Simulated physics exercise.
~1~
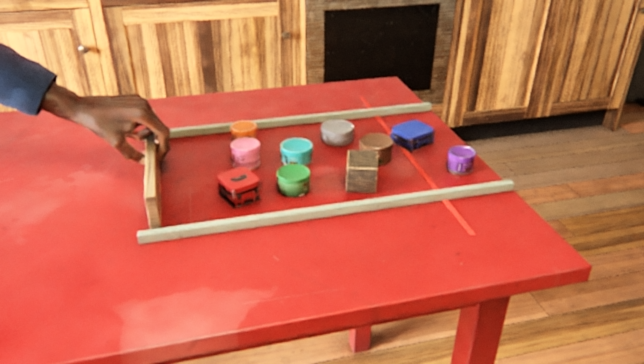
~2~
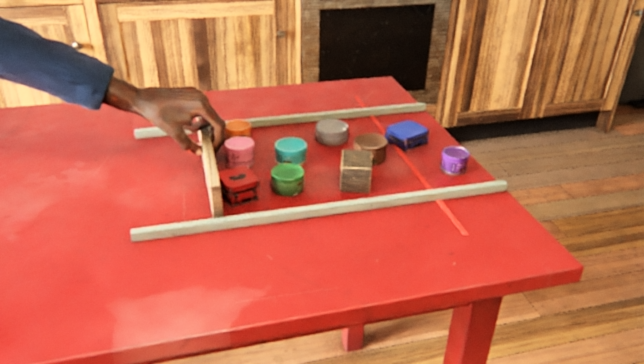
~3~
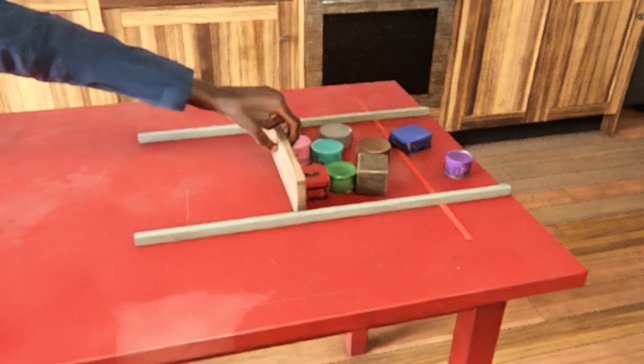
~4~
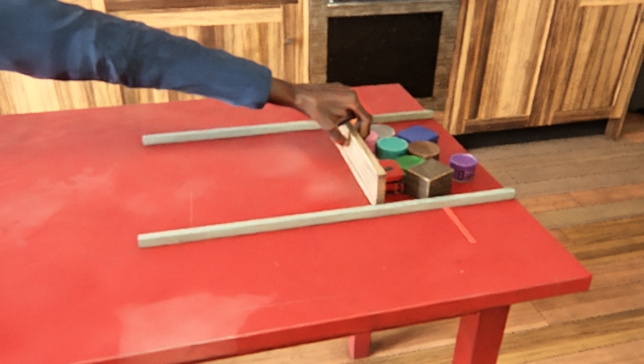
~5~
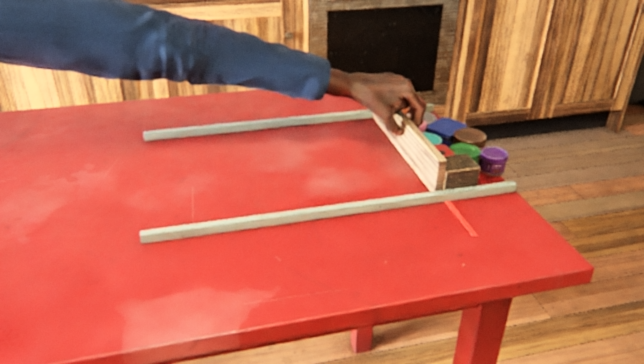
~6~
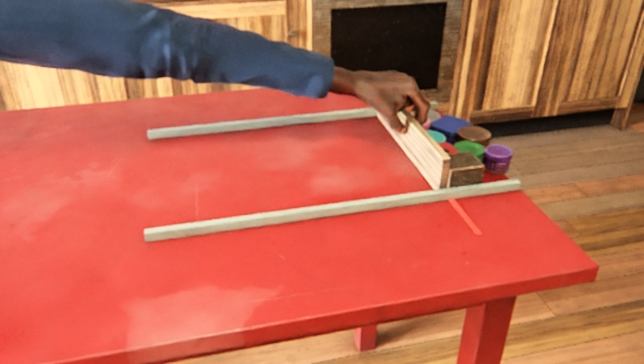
On a red table in a wood-panelled kitchen, a hand slid an upright board to the right between two rails, gathering small colourful tins and boxes and pushing them toward the table's edge, where it stopped with them bunched together and none fallen.
